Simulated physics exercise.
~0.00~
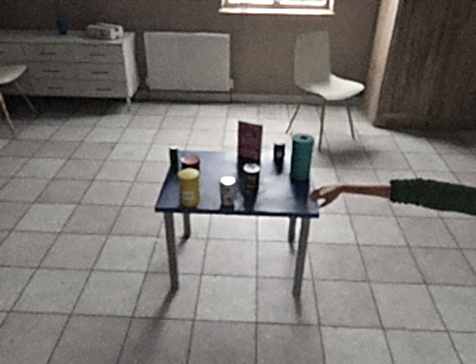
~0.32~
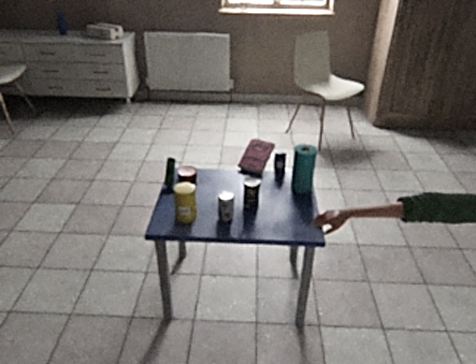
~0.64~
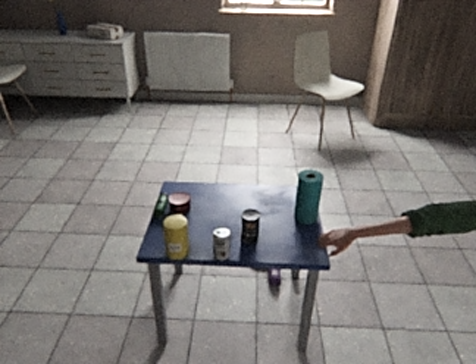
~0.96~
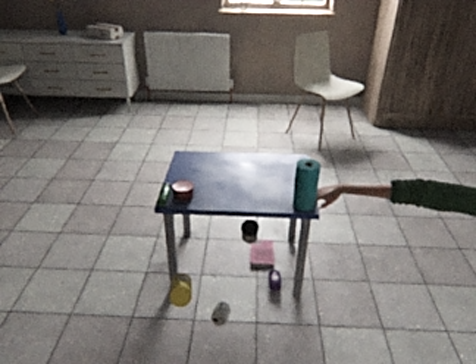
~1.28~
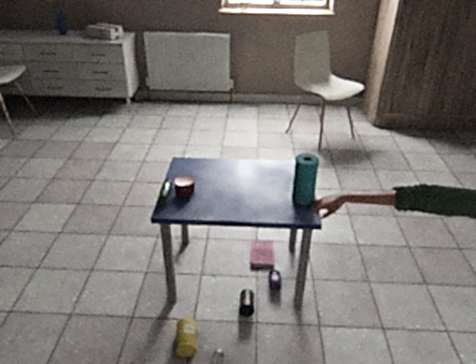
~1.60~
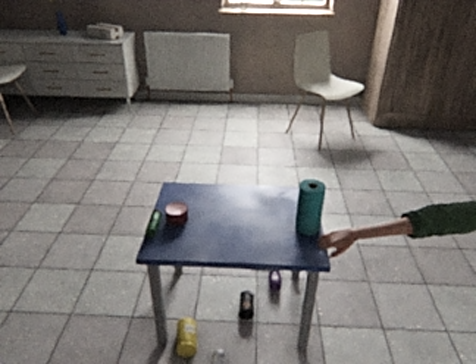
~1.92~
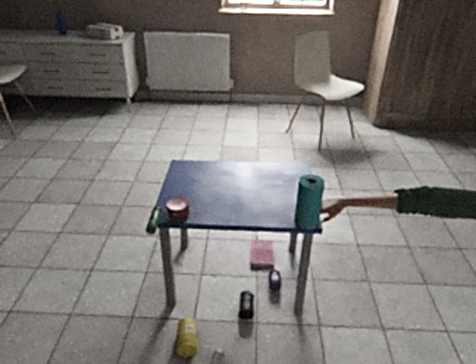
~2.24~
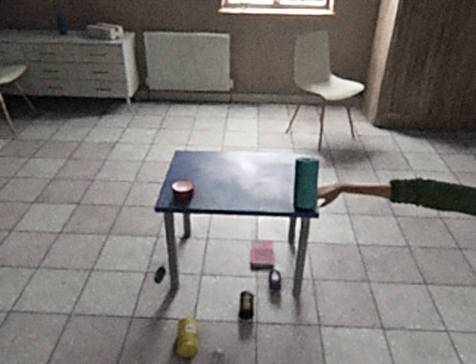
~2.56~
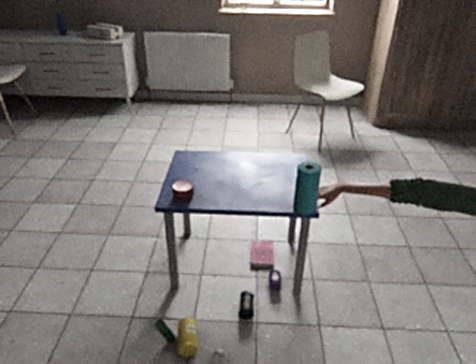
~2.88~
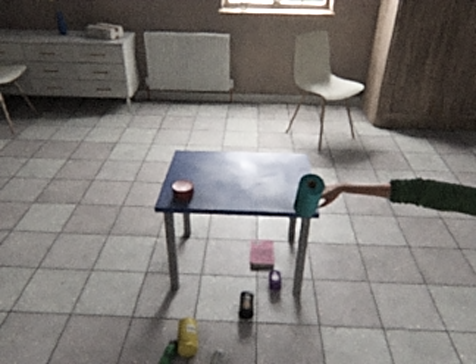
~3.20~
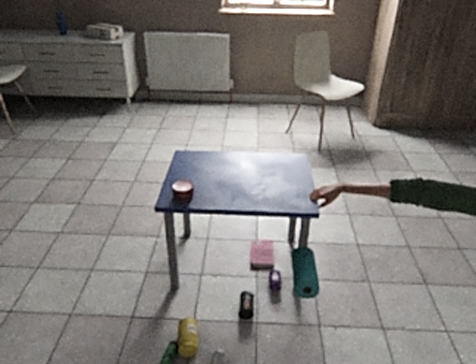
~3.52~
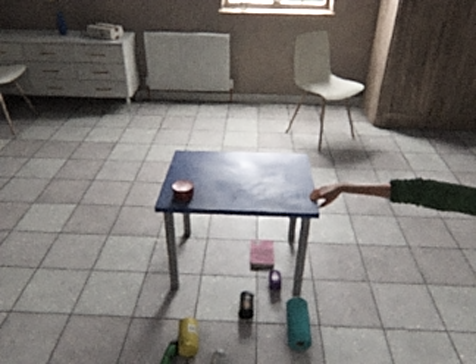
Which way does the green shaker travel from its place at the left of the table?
It moves down, dropping off the table and ending on its side on the floor near the yellow jar.
A hand jerks a blue table back and forth, and everything but a red tub falls.
